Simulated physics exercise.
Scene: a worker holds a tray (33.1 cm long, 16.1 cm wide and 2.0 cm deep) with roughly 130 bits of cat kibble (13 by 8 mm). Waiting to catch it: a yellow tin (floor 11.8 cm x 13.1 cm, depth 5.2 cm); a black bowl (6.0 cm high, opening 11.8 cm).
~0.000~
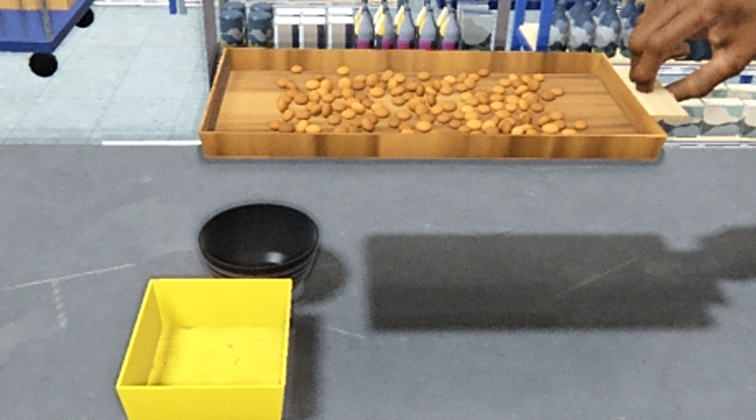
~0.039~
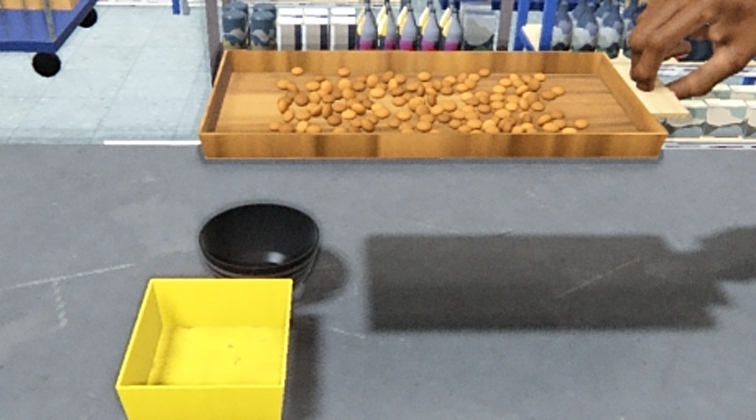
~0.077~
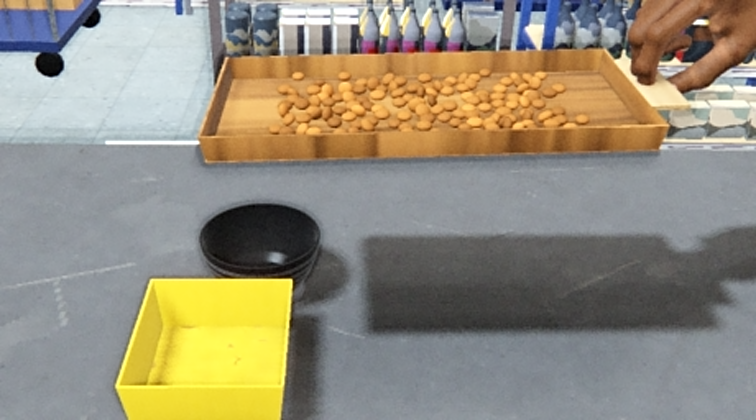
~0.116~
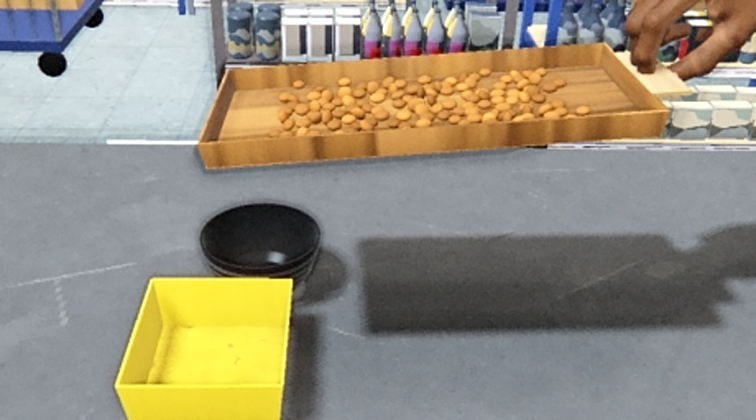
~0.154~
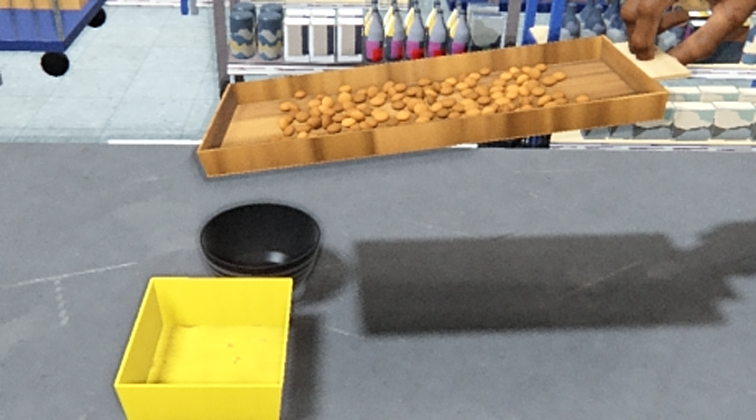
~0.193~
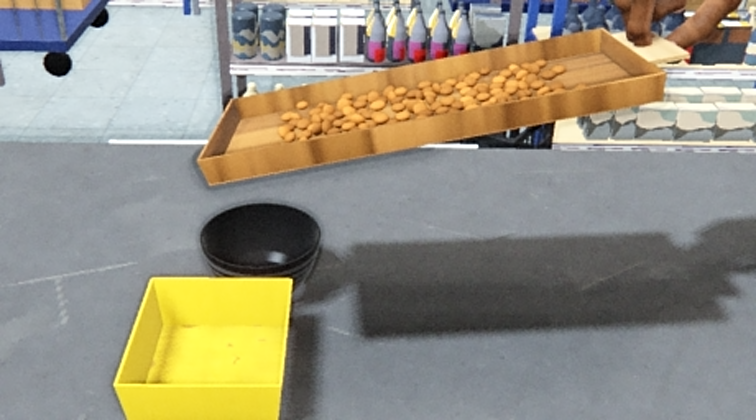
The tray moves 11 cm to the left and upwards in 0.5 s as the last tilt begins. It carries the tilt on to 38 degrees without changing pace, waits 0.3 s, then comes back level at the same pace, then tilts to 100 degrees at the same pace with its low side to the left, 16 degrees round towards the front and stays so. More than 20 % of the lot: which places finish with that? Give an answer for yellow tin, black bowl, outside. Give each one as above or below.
Yellow tin - above; black bowl - above; outside - above.
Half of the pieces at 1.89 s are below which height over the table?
Roughly 14 cm.
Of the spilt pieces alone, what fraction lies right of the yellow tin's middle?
Estimated share: 60 %.
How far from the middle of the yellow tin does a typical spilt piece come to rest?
Roughly 12 cm from the centre.
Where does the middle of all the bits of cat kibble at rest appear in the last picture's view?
I'd say close to (259, 311).
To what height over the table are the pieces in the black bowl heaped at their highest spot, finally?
Height at rest: Approx. 2.5 cm.
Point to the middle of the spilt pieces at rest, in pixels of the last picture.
The spilt pieces are centred close to (294, 323) in the last picture.
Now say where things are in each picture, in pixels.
Tray at (437, 137); tilt 0 degrees; leading edge at (214, 86); middle of the load at (418, 102); yellow tin at (212, 329); black bowl at (259, 234), in the first frame.
Tray at (436, 136); tilt 1 degrees; leading edge at (214, 88); middle of the load at (418, 103), in the second frame.
Tray at (436, 134); tilt 3 degrees; leading edge at (214, 93); middle of the load at (418, 103), in the third frame.
Tray at (434, 130); tilt 6 degrees; low side back left; leading edge at (215, 102); middle of the load at (418, 103), in the fourth frame.
Tray at (431, 125); tilt 11 degrees; low side back left; leading edge at (215, 114); middle of the load at (418, 104), in the fifth frame.
Tray at (428, 120); tilt 15 degrees; low side back left; leading edge at (217, 126); middle of the load at (417, 105); yellow tin at (211, 328); black bowl at (261, 233). It turns about 115 degrees a second, in the sixth frame.
After 0.85 s, tilt 34 degrees; tray 100 %; middle of all pieces on or above the table near (317, 148).
After 1.39 s, tilt 13 degrees; tray 100 %; middle of all pieces on or above the table near (270, 92).
After 1.89 s, tilt 70 degrees; tray 85 %, in the air 15 %; middle of all pieces on or above the table near (212, 193).
After 2.37 s, tilt 100 degrees; tray 20 %, outside 20 %, yellow tin 30 %, black bowl 30 %, in the air 5 %; middle of all pieces on or above the table near (253, 293).
In the end, at 3.3 s, tray 0 %, outside 30 %, yellow tin 35 %, black bowl 35 %.
